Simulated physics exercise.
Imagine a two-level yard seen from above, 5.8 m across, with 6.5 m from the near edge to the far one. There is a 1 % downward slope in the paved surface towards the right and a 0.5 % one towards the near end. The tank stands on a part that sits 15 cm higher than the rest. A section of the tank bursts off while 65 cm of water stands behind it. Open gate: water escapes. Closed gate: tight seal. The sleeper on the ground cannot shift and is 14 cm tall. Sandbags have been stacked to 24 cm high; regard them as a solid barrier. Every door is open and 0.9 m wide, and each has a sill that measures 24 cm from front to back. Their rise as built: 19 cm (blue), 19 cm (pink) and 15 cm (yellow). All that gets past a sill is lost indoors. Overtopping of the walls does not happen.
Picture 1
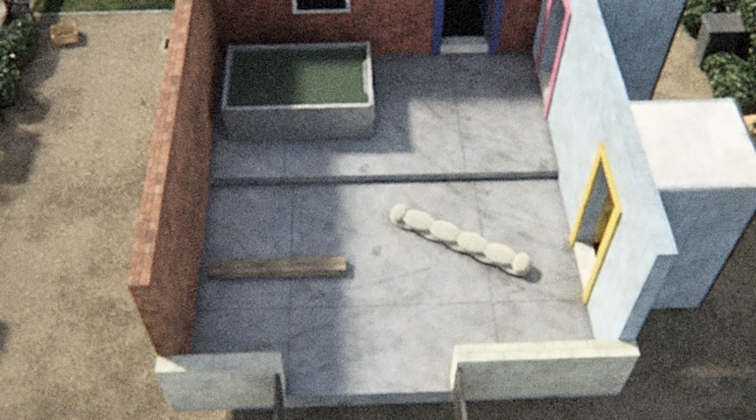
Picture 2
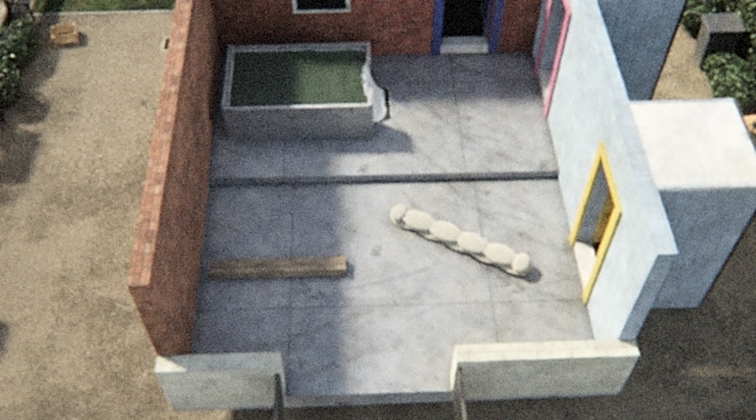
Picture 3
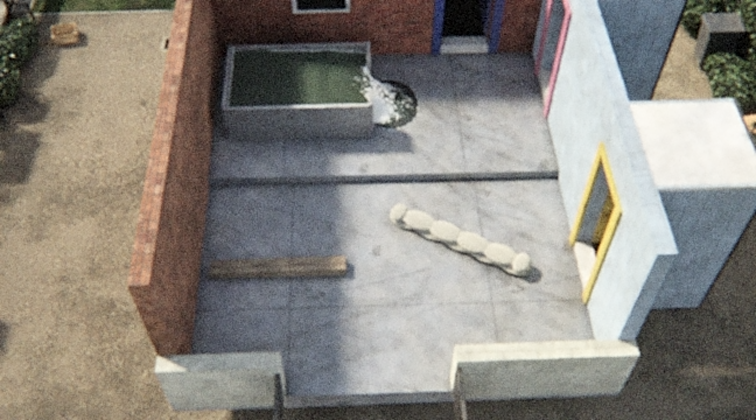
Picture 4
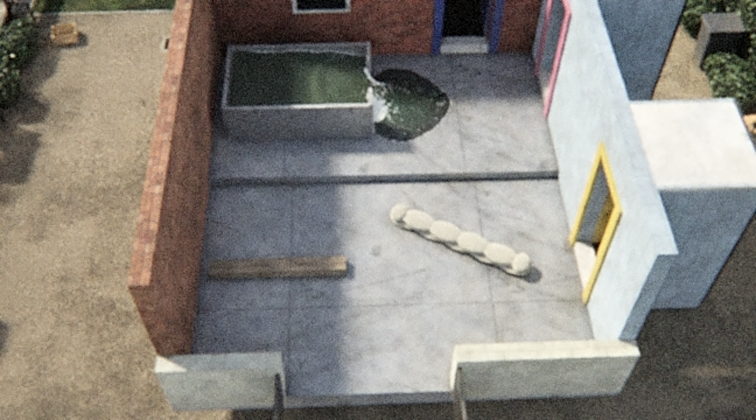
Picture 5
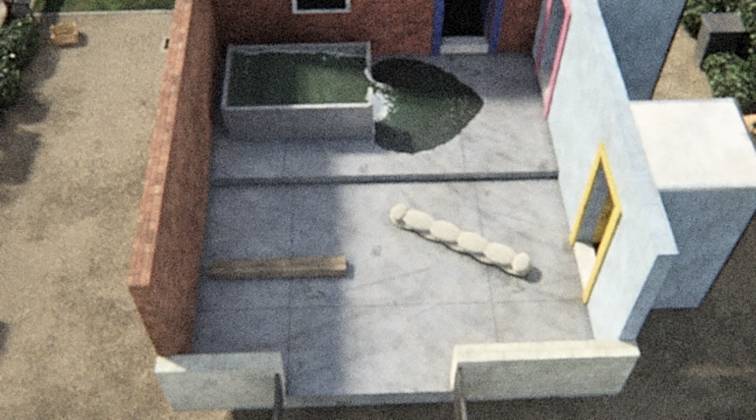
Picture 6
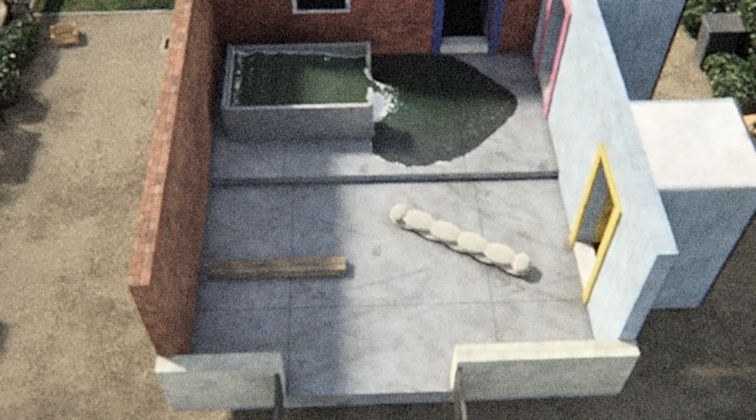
The clip opens on a walled yard seen from above, with still, dark green water filling a tank at the back left. The tank's right end breaks open and water pours out, foaming at the gap. A dark pool spreads rightward across the upper paving, while the sandbags and wooden beam stay still.
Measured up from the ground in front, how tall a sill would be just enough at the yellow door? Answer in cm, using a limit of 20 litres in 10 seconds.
Close to 12.5 cm is just enough.
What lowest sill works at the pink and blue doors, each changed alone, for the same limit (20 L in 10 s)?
Some 21 cm for pink, some 12.0 cm for blue.
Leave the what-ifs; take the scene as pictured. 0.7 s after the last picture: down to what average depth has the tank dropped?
Roughly 47 cm.
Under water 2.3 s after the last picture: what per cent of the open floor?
I'd estimate about 35 percent.
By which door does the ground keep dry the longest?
That would be the yellow one.
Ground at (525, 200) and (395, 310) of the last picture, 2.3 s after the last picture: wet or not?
First spot swamped, second untouched.
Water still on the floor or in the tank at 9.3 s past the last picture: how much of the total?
I'd put it at about 94 per cent.
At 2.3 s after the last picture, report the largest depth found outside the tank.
Up to some 26 centimetres, I'd say.
Then, 0.7 s after the last picture water covers 25 % of the floor, deepest (40 cm) near (531, 52); it has not reached the yellow door.
Then, 2.3 s after the last picture water covers 35 % of the floor, deepest (26 cm) near (534, 65); 8 cm at the yellow door, 0 litres in over its 15 cm sill.
Then, 9.3 s after the last picture water covers 85 % of the floor, deepest (16 cm) near (601, 370); 11 cm at the yellow door, 7 litres in over its 15 cm sill.
At the yellow door as built, the water peaked near 18 cm, 4.7 s after the last picture.
With a sill of 11.5 cm, 27 litres would have come in within the 10 s; with 13.5 cm, 14 litres. So under 20 litres takes about 12.5 cm.
